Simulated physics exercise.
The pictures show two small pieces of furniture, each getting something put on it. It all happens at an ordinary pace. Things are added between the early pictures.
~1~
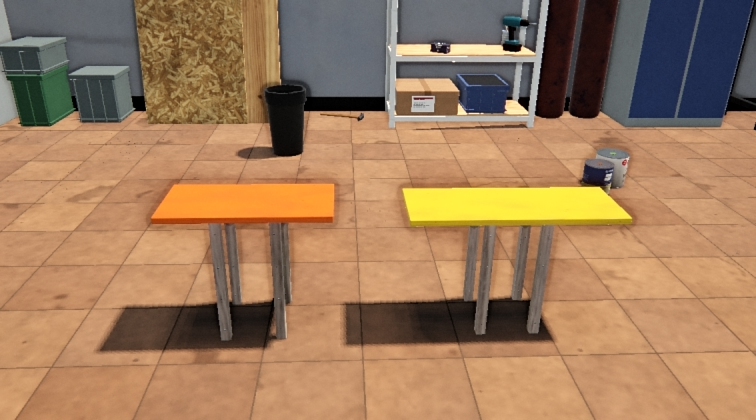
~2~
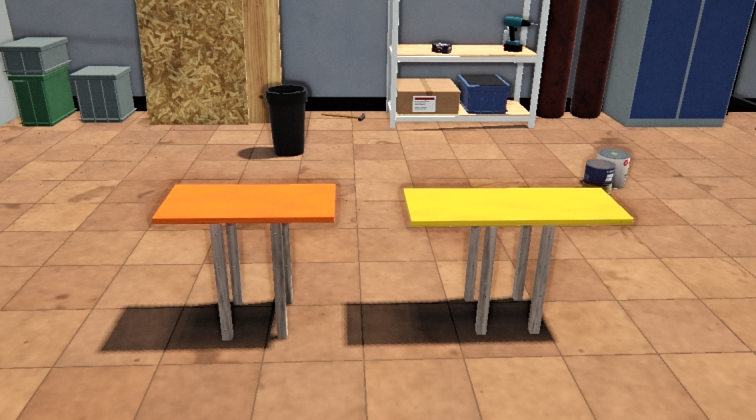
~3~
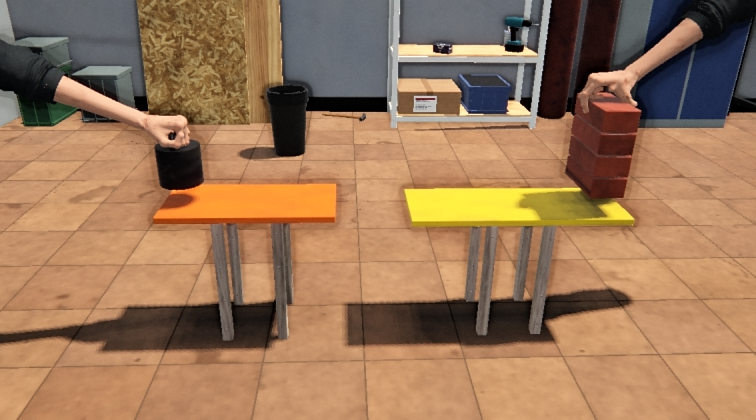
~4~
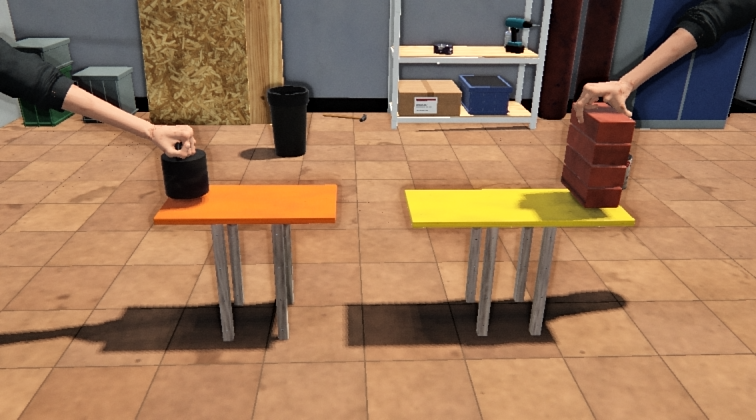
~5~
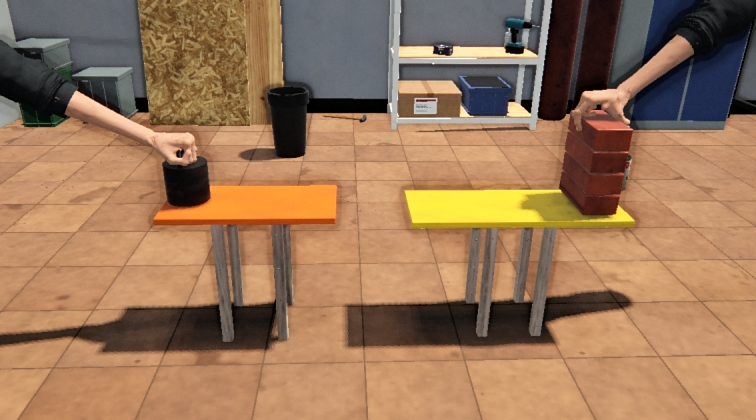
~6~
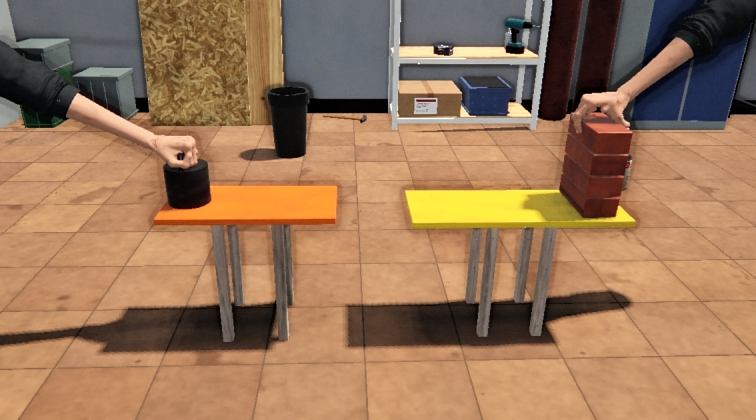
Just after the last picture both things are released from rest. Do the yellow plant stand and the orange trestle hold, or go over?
In the end the yellow plant stand overbalances, the orange trestle overbalances.
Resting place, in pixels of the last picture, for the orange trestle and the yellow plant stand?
The orange trestle around (124, 258); the yellow plant stand around (624, 239).
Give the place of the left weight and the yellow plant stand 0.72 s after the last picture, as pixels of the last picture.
Near (94, 278) and (614, 238).
Then, 0.52 s later than the last frame, yellow plant stand tilted by 22° near (562, 205); orange trestle tilted by 20° near (204, 202).
Then, 0.72 s later than the last frame, yellow plant stand tilted by 59° near (614, 238); orange trestle tilted by 59° near (145, 239).
When it is over, the yellow plant stand tips up, near (624, 239); the orange trestle tips up, near (124, 258).
